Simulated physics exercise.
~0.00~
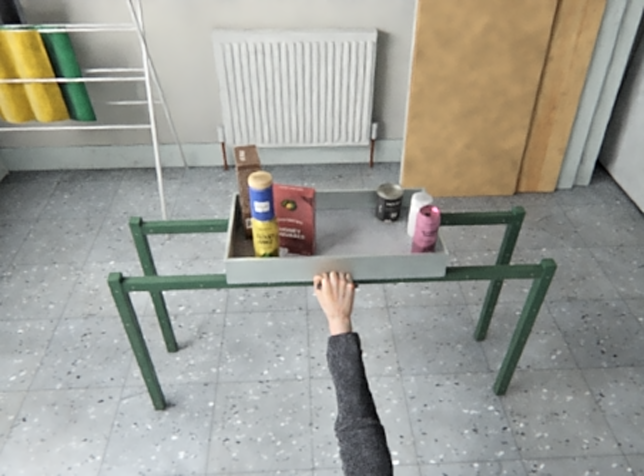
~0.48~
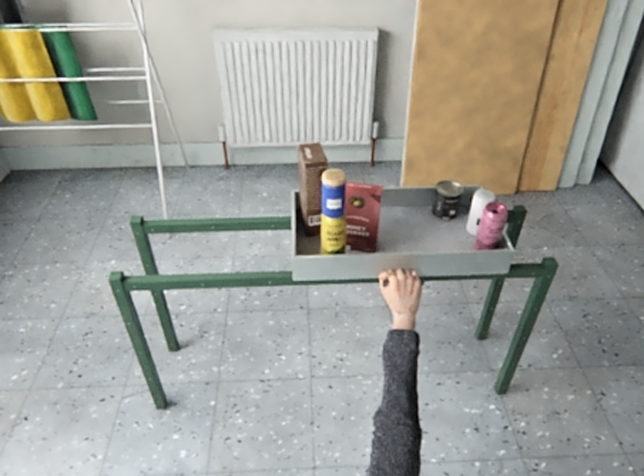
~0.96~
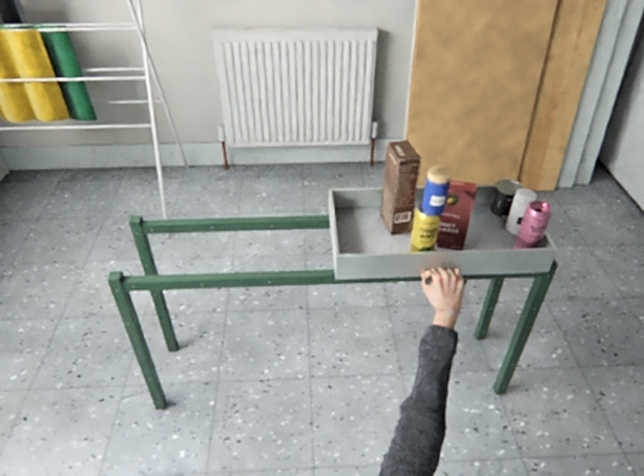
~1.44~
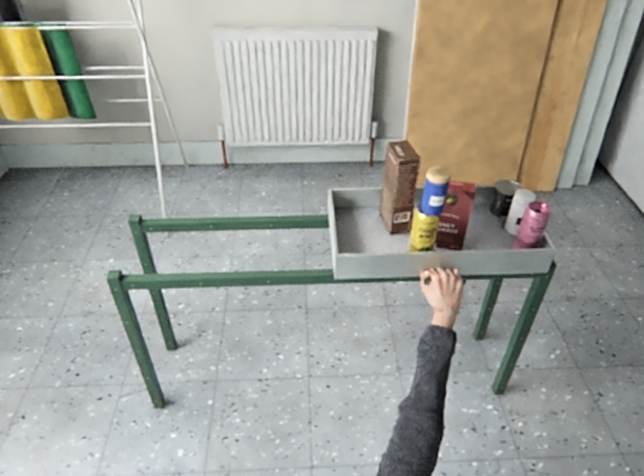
A grey tray holding a brown carton, a red packet, a yellow can, a blue shaker and other small containers slides right along green rails, guided by a hand at its front edge, and stops at the right end with everything still upright.
